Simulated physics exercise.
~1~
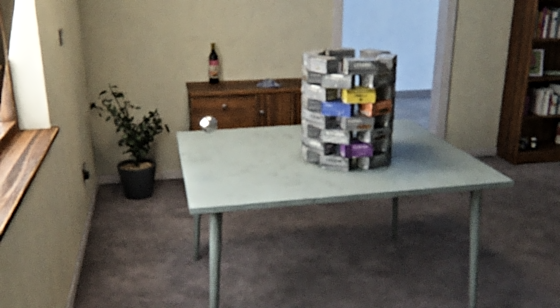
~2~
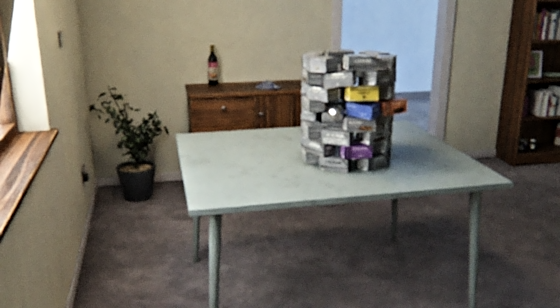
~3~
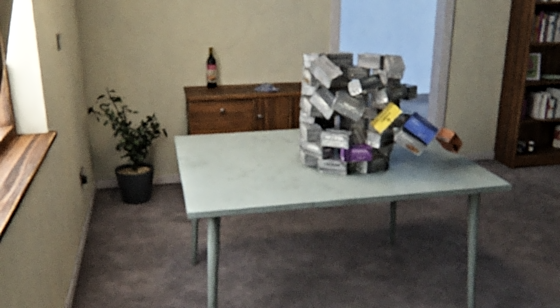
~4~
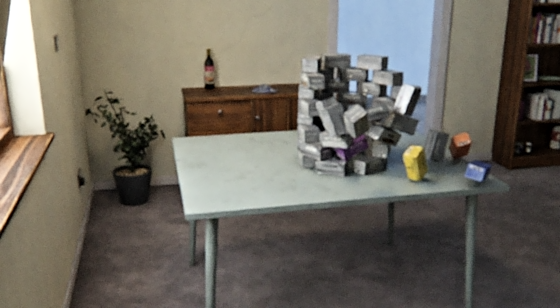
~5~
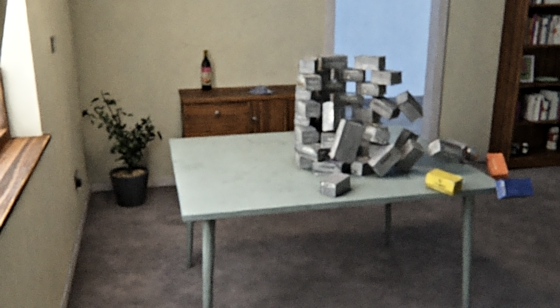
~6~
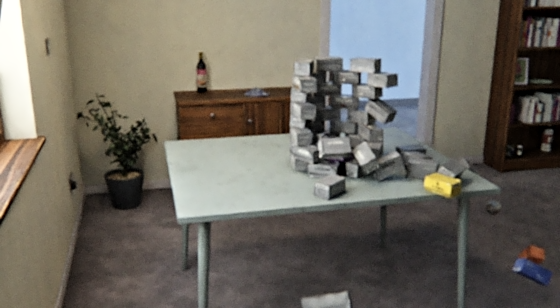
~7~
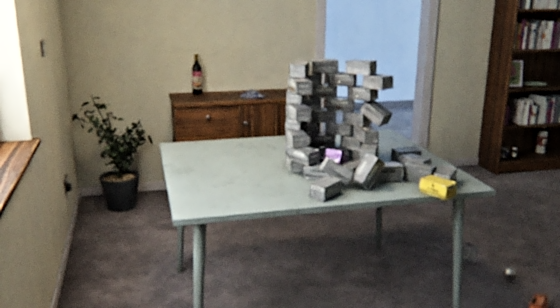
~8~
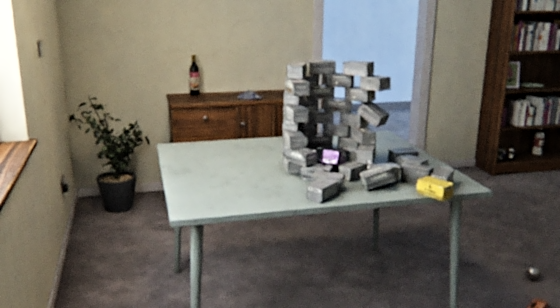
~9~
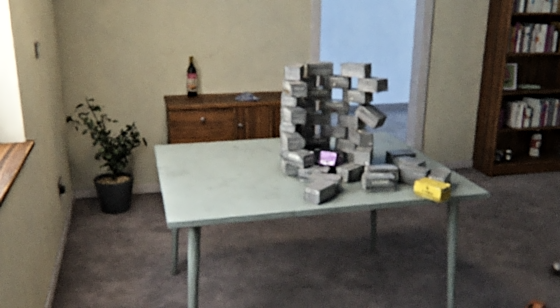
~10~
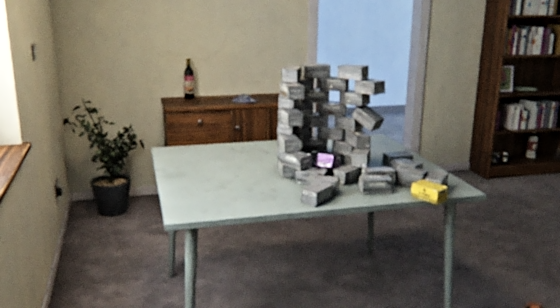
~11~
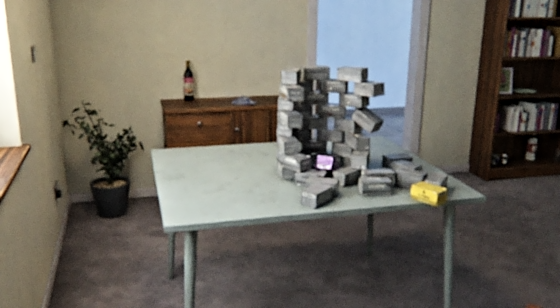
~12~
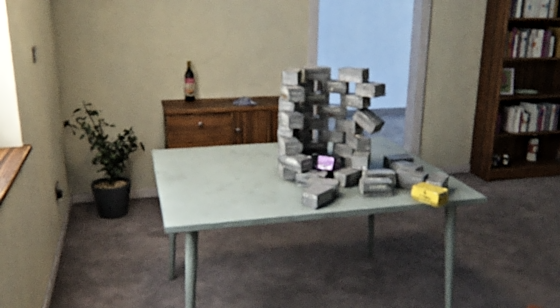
In a room with a potted plant and a bookcase, a small ball flies into a hollow tower of grey packets on a table, knocking orange, blue and yellow ones rightward; orange and blue drop off the table, while yellow rests near its edge beside the partly collapsed tower.
